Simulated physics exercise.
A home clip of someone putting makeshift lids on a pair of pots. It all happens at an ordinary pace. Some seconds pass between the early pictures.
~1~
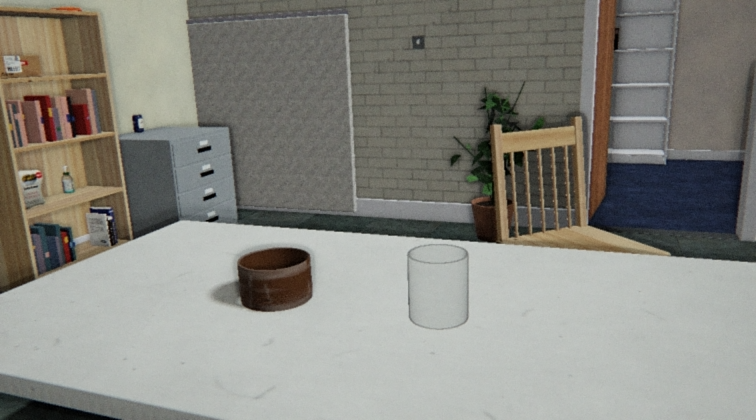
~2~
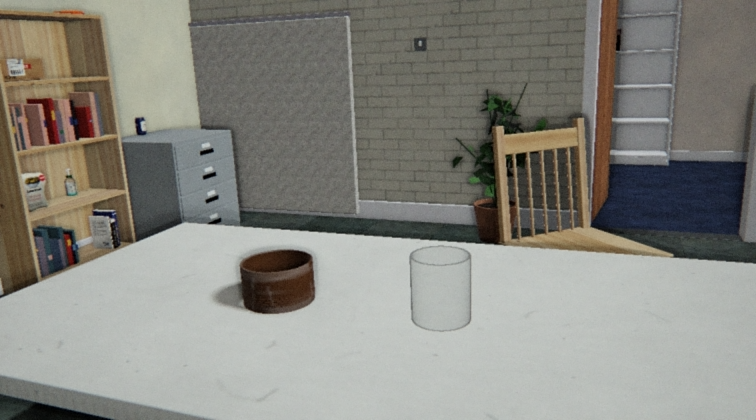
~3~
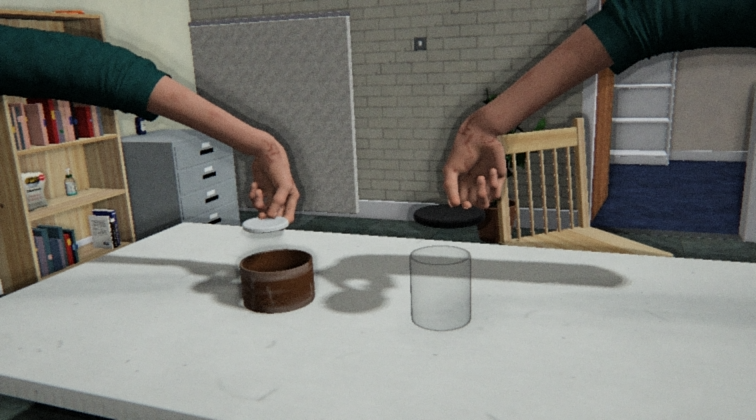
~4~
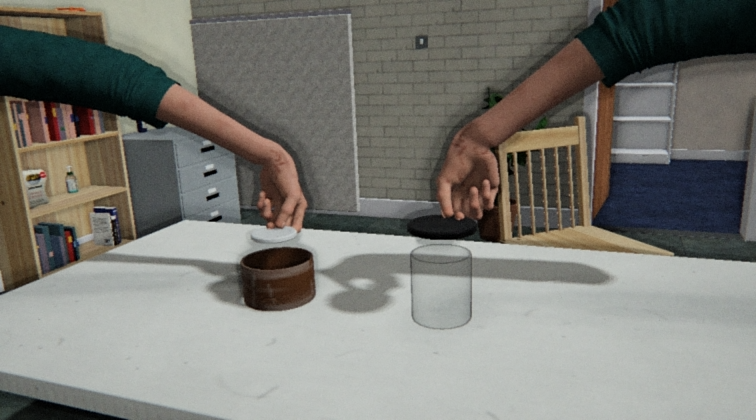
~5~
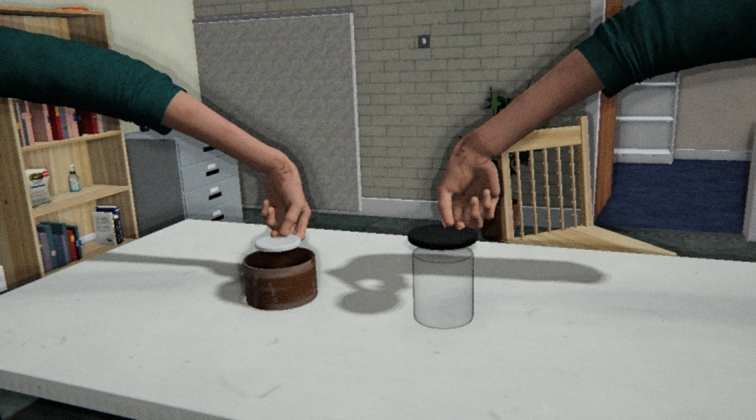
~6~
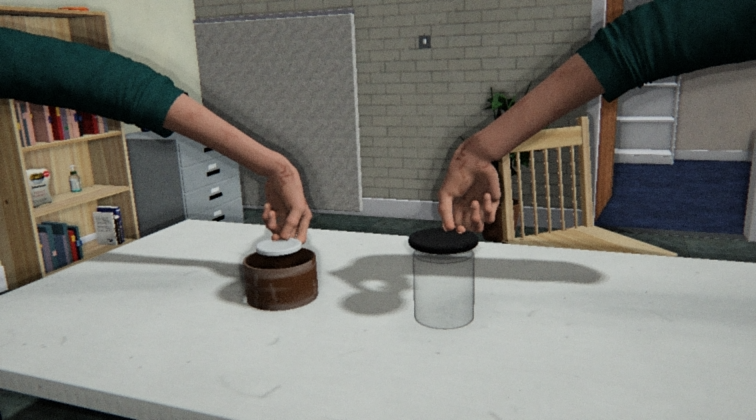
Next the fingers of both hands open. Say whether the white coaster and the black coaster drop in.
As it turns out, the white coaster slips past the rim, the black coaster works as a lid.
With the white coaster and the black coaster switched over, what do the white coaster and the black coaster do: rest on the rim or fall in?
The white coaster sinks inside and the black coaster sinks inside.
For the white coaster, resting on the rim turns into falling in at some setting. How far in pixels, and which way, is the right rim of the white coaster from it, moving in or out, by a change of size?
Some 12 pixels, right.
Then, 0.10 s after the last picture, white coaster moved a little near (280, 256); black coaster moved a little near (443, 250).
Then, 0.16 s after the last picture, white coaster falling near (282, 283); black coaster sitting on the rim near (443, 249).
At rest, the white coaster falls in, near (282, 291); the black coaster rests on the rim, near (443, 249).
